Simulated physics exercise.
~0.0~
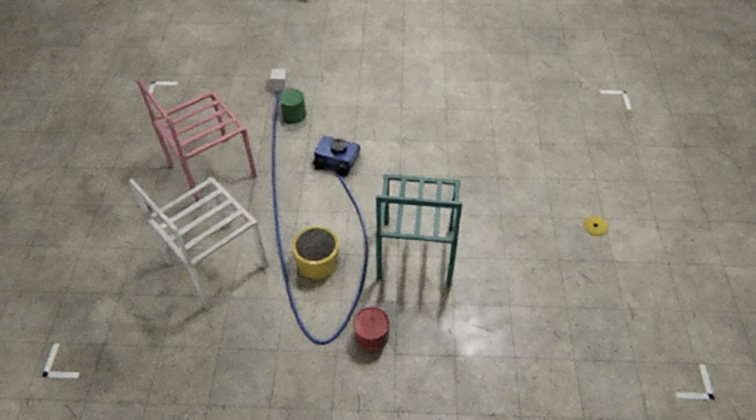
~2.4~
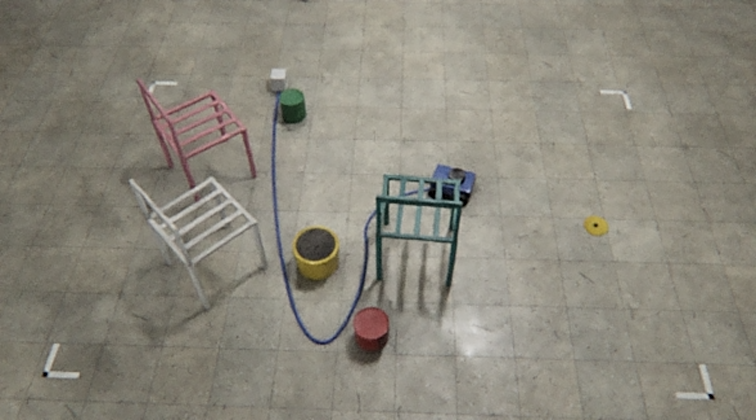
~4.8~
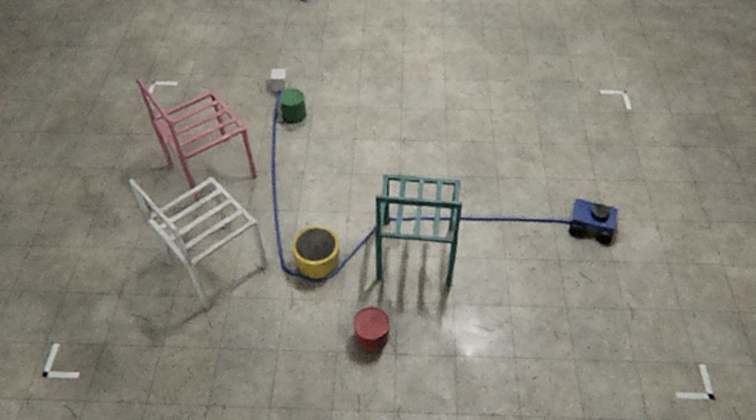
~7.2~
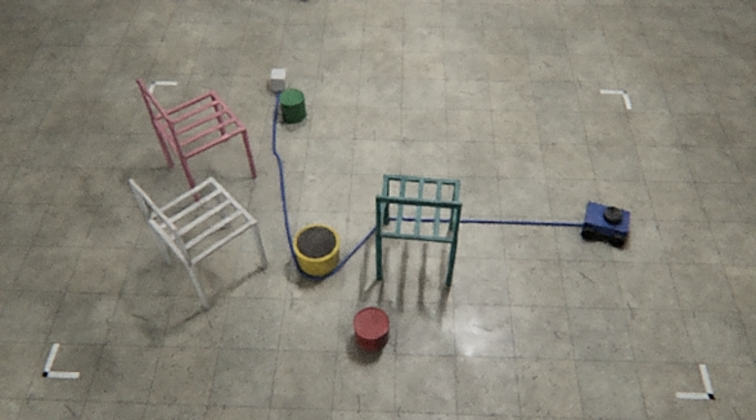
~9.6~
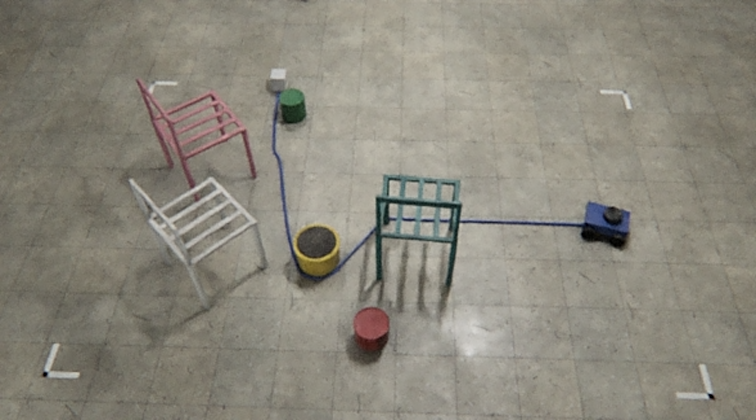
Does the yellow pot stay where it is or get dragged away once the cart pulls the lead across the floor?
The yellow pot stays in its place, with the lead bent around it as the cart comes to rest at the right.
The clip shows a blue cart trailing a blue lead across a floor set with chairs and buckets. It travels right past the teal chair, drawing the lead through the chair's legs and against the yellow pot, then stops at the right with the lead bent around the pot.
